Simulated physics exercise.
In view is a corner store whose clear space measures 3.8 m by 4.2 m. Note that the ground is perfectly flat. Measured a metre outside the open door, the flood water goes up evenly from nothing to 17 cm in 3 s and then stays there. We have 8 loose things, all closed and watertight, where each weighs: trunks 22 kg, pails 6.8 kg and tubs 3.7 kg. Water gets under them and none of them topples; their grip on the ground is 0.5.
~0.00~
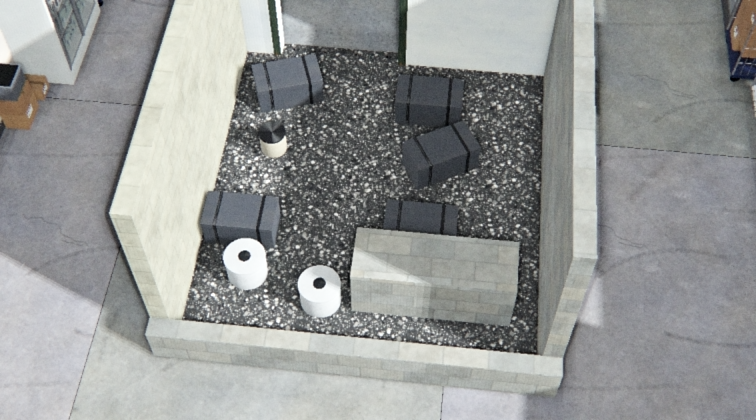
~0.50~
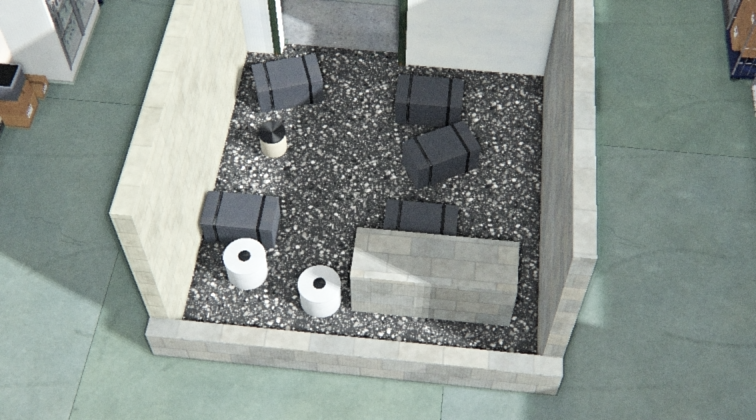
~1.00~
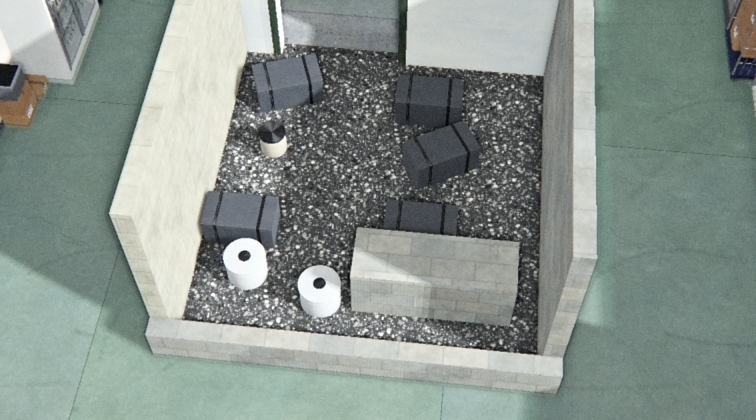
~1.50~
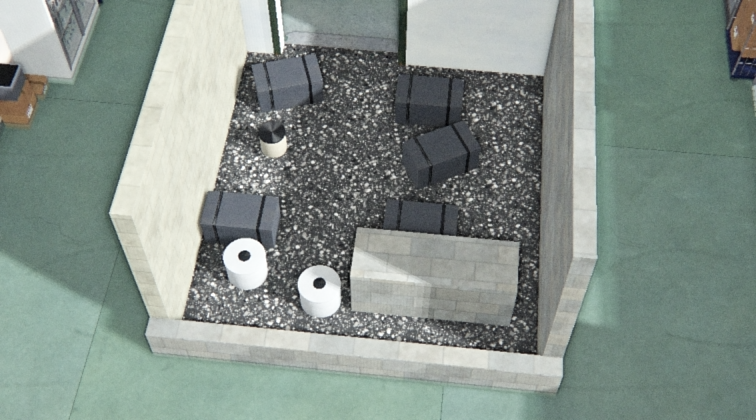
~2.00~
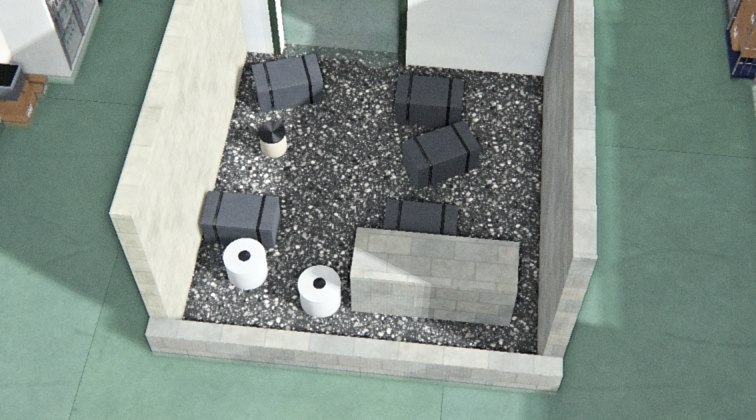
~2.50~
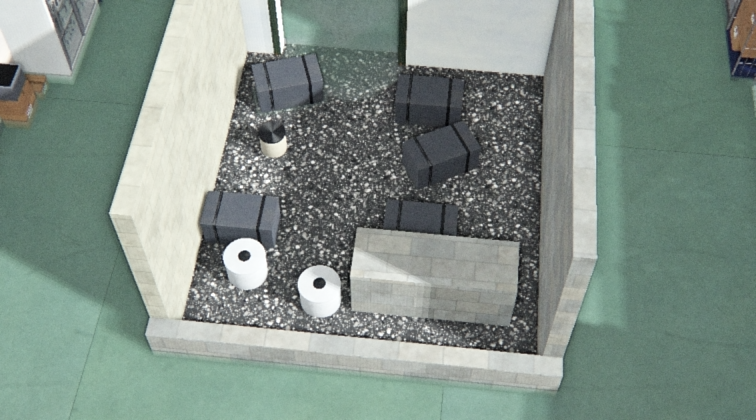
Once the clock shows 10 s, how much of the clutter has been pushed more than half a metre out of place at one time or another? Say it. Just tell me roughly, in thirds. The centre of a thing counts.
The moved part is two thirds or larger.
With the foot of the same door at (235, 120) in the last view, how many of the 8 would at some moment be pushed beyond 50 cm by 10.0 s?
So the tally would be 5.
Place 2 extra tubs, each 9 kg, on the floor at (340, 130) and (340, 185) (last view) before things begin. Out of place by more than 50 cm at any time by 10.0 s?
One by one: Above; above.
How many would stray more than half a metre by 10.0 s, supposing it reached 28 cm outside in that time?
In that case the number is 7.
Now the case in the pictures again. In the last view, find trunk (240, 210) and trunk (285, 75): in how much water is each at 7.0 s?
5 and 9 cm.
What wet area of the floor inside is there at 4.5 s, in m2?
My estimate is roughly 6.0 m2.
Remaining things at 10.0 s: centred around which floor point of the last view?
The centre is close to (388, 262).
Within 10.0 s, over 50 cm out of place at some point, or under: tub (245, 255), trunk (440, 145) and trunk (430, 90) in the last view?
In turn: Above the mark, below the mark, below the mark.
After 3.5 s 0 of 8 are over 50 cm from their spots; 0 afloat.
After 4.5 s 1 of 8 are over 50 cm from their spots; 0 afloat.
After 7.0 s 2 of 8 are over 50 cm from their spots; 3 afloat.
After 10.0 s 6 of 8 are over 50 cm from their spots, and 6 have been at some point; 5 afloat.
